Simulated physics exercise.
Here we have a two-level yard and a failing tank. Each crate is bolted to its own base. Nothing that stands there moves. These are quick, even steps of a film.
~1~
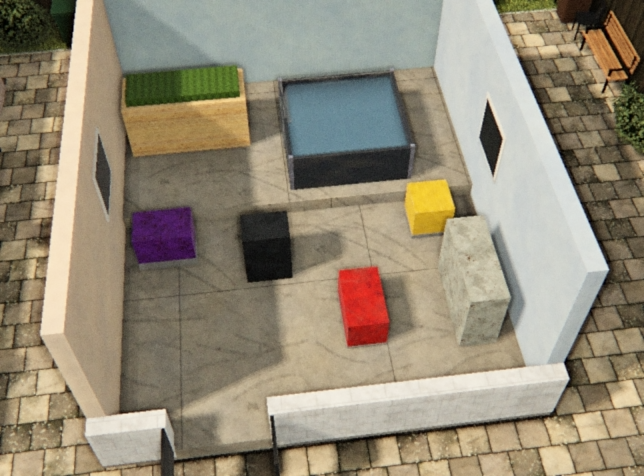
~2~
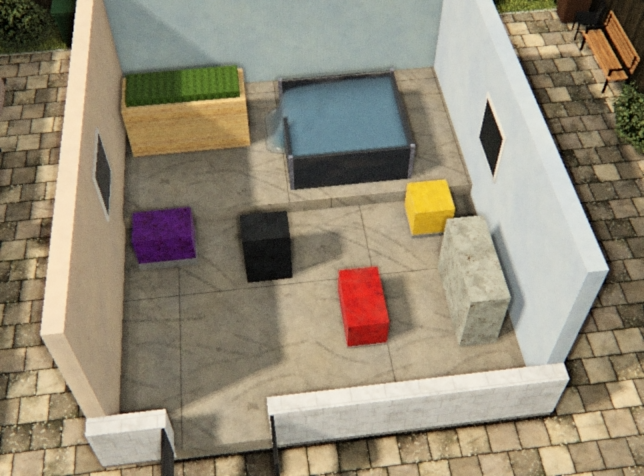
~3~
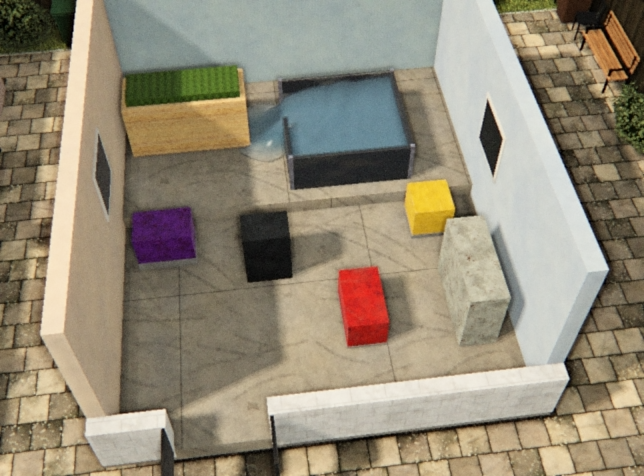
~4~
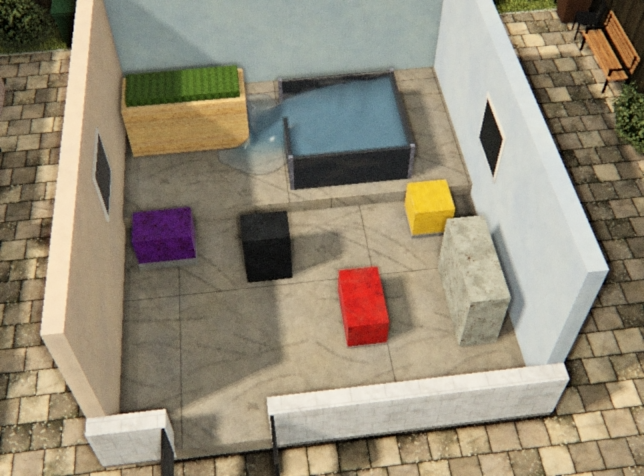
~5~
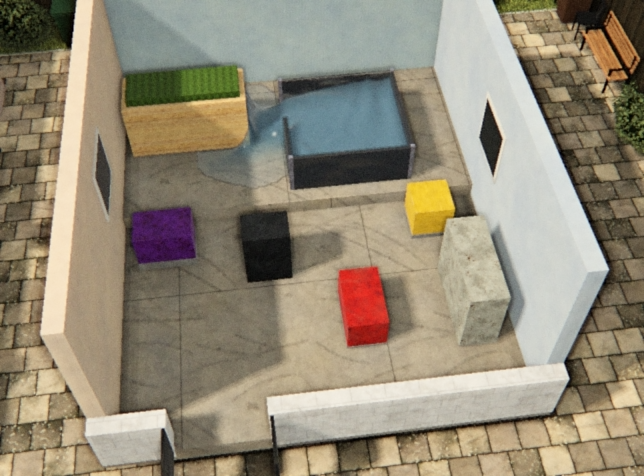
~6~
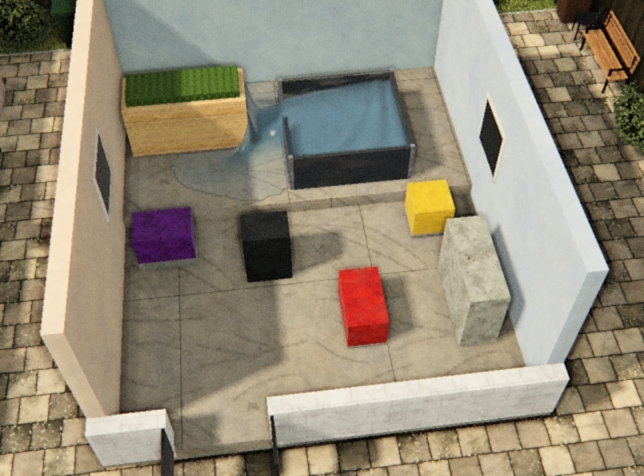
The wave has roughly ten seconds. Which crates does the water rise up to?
In the end: The purple crate gets wet; the red crate gets wet; the yellow crate gets wet.
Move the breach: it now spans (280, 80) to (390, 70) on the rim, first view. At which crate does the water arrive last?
Last comes the red one.
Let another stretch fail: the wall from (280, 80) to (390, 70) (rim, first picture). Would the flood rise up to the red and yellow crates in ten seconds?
Then: Red ends up wet, yellow is wetted.
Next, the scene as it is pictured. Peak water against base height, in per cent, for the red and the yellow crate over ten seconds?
In turn 210 and 170 per cent.
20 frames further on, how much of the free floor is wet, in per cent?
Some 60 per cent.
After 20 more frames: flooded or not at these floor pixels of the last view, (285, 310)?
Verdict: No water.
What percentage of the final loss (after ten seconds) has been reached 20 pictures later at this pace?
Some 5 per cent.
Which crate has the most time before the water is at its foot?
It is the yellow one.
A moment on, water covers 25 % of the floor; the purple crate water round its plinth, the red crate not reached, the yellow crate not reached.
Next, water covers 45 % of the floor; the purple crate water round its plinth, the red crate water round its plinth, the yellow crate not reached.
Then, water covers 60 % of the floor; the purple crate water round its plinth, the red crate water round its plinth, the yellow crate not reached.
Later, water covers 85 % of the floor; the purple crate water round its plinth, the red crate water round its plinth, the yellow crate water round its plinth.
In the end, water covers 100 % of the floor; the purple crate was topped, the red crate was topped, the yellow crate was topped.
